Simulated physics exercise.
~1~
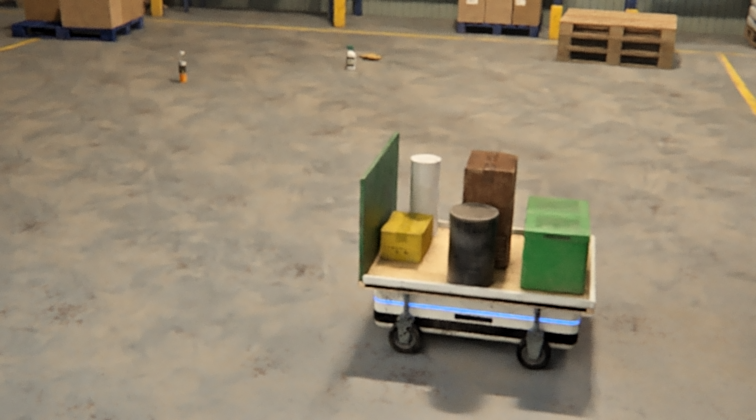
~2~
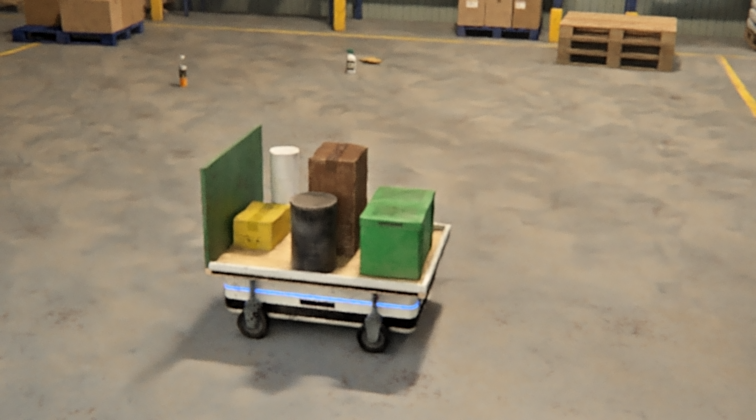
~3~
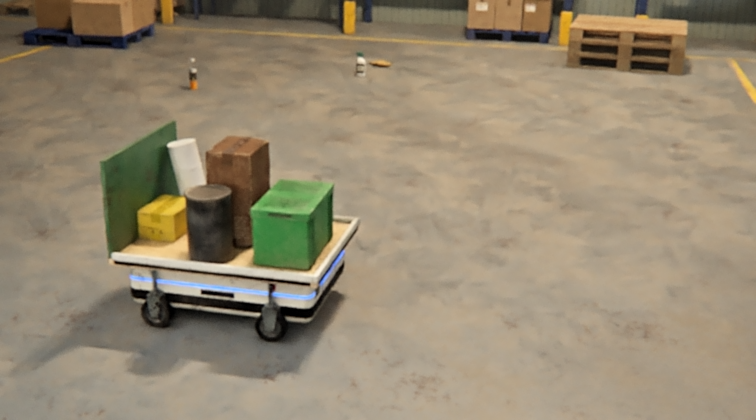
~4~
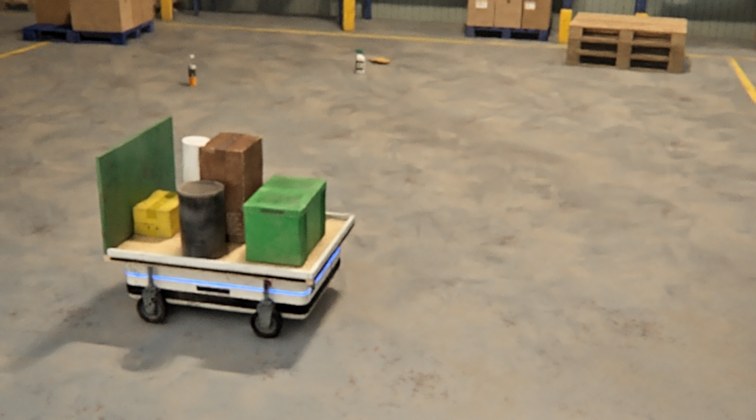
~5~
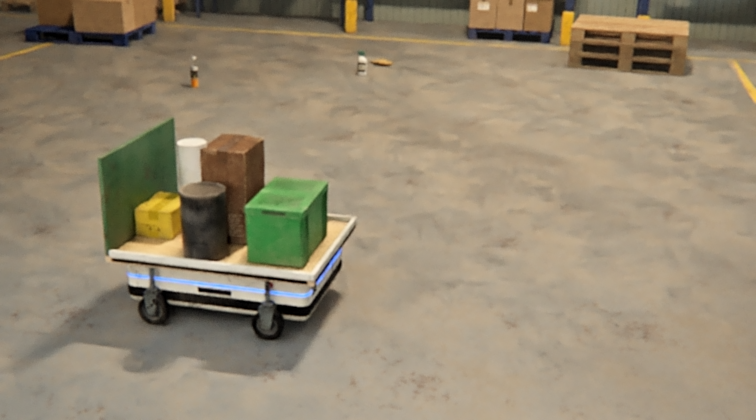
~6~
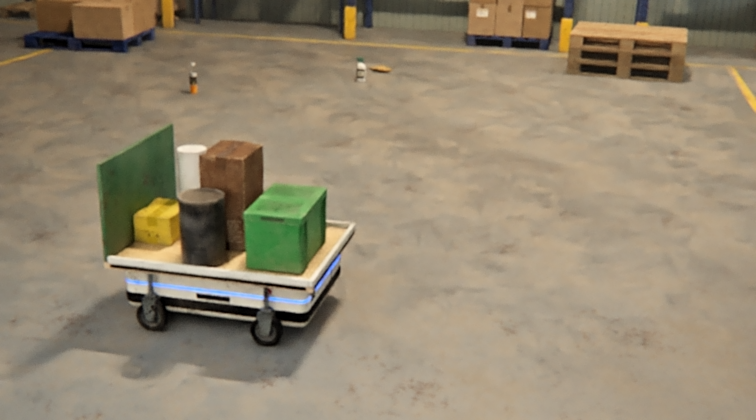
A low self-driving cart carrying a black pail, yellow parcel, green tote, white canister and brown box rolls left across a warehouse floor and brakes to a stop; the white canister tips slightly, then settles upright, and all five items remain aboard.
